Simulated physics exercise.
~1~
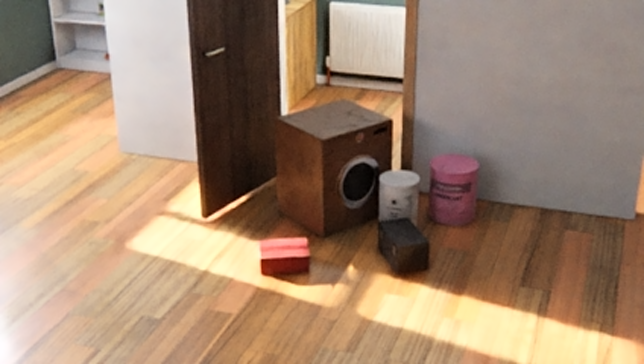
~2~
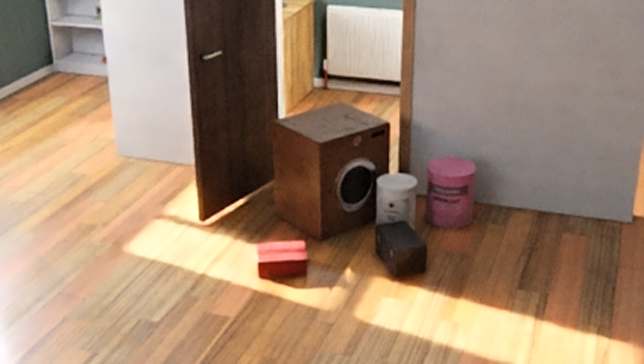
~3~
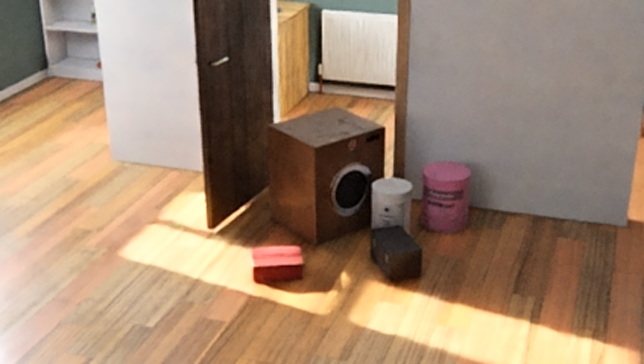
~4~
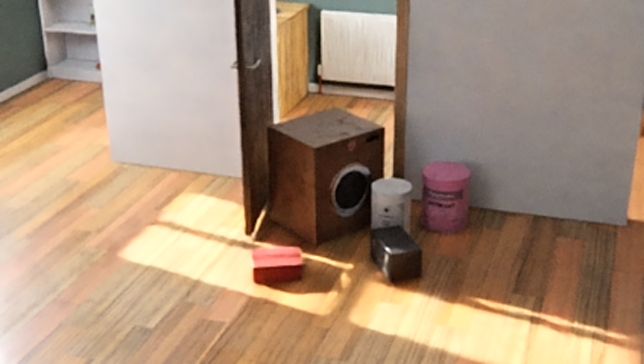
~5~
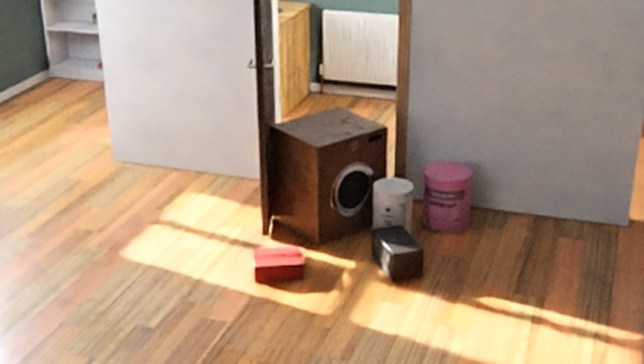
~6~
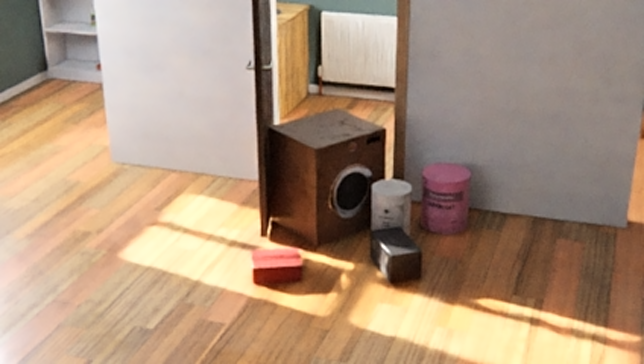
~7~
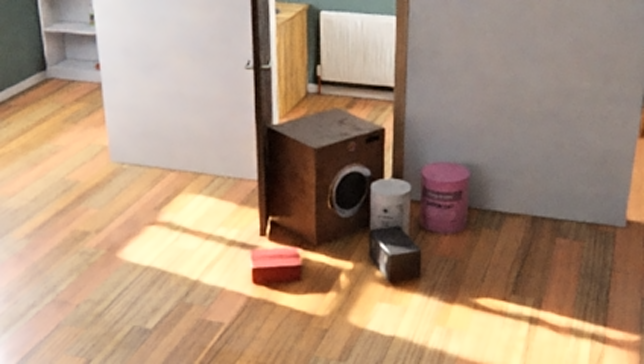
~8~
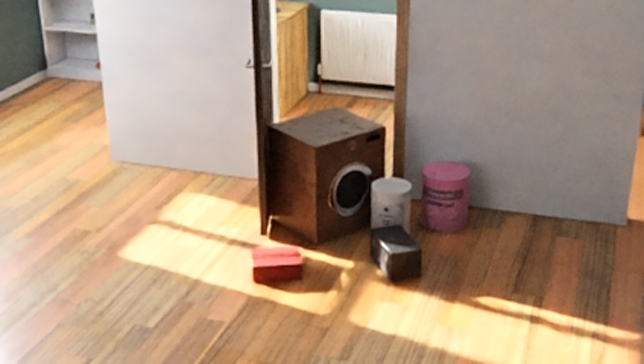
In this clip, a dark door standing open beside a brown front-loading appliance swings a short way to the right, then stops short against the appliance's side and stays open, while the red parcel, black toolbox, white pail and pink tub nearby remain in place.
